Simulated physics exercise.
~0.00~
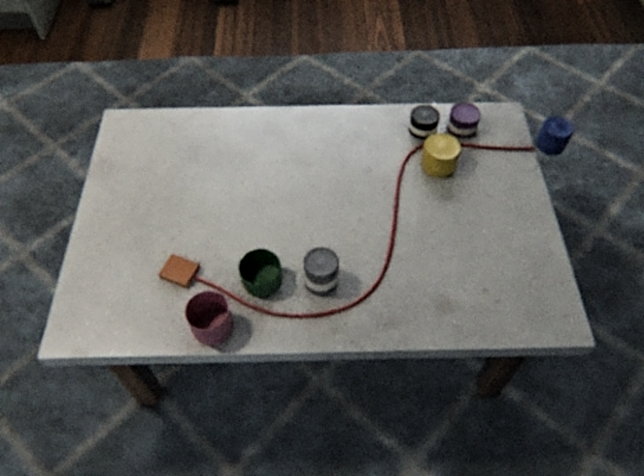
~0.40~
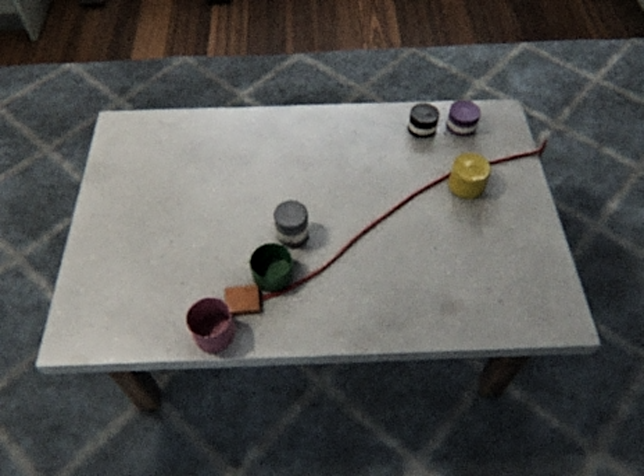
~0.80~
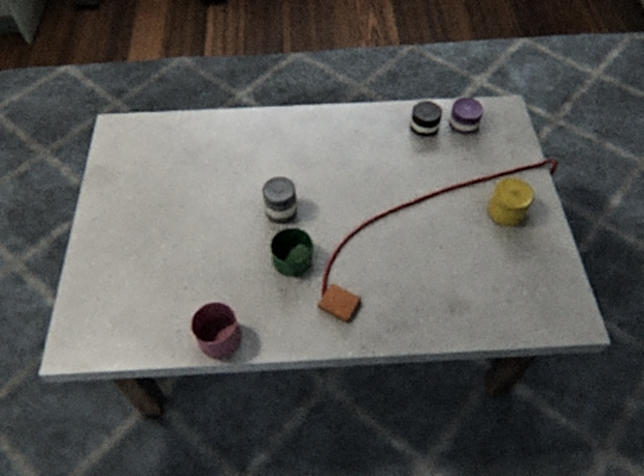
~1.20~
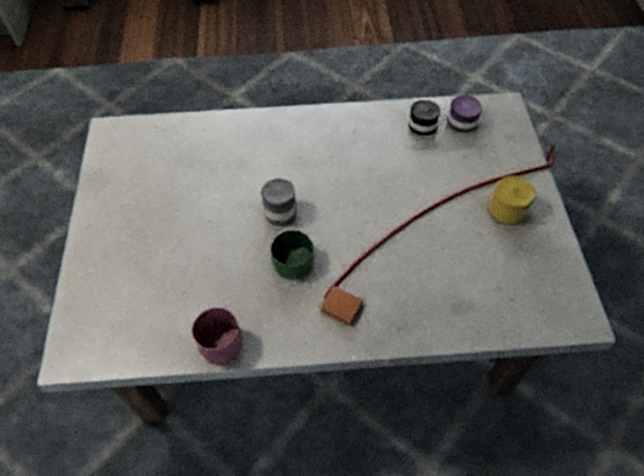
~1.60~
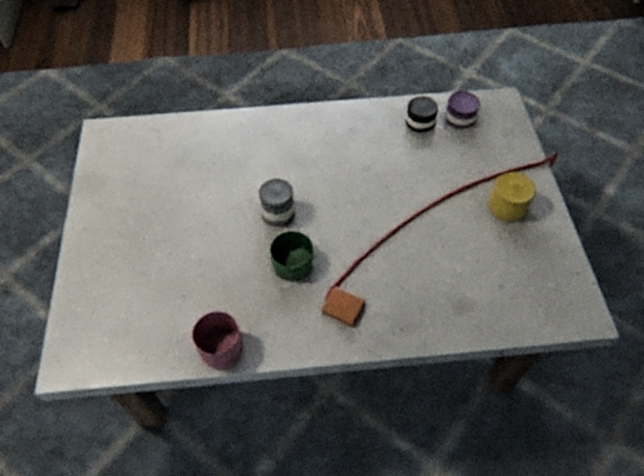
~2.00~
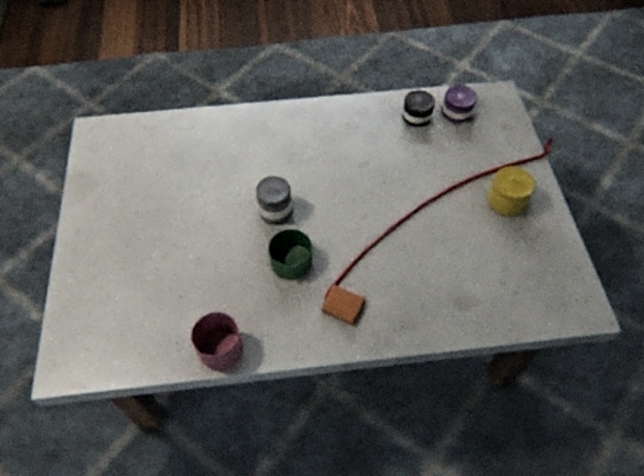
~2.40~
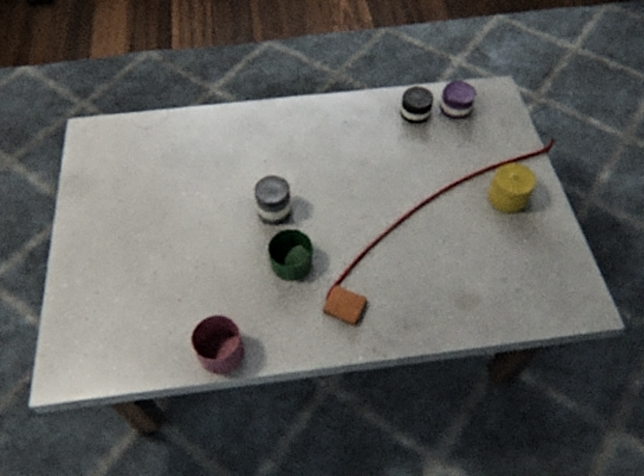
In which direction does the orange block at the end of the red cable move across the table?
The orange block moves to the right, as the viewer sees it.
In the video, a blue object drops off the right side of a white table, and the red cable drags the orange block right while the green cup, grey canister and yellow tub shift; the block ends near the table's front, with the cable still reaching the right edge.
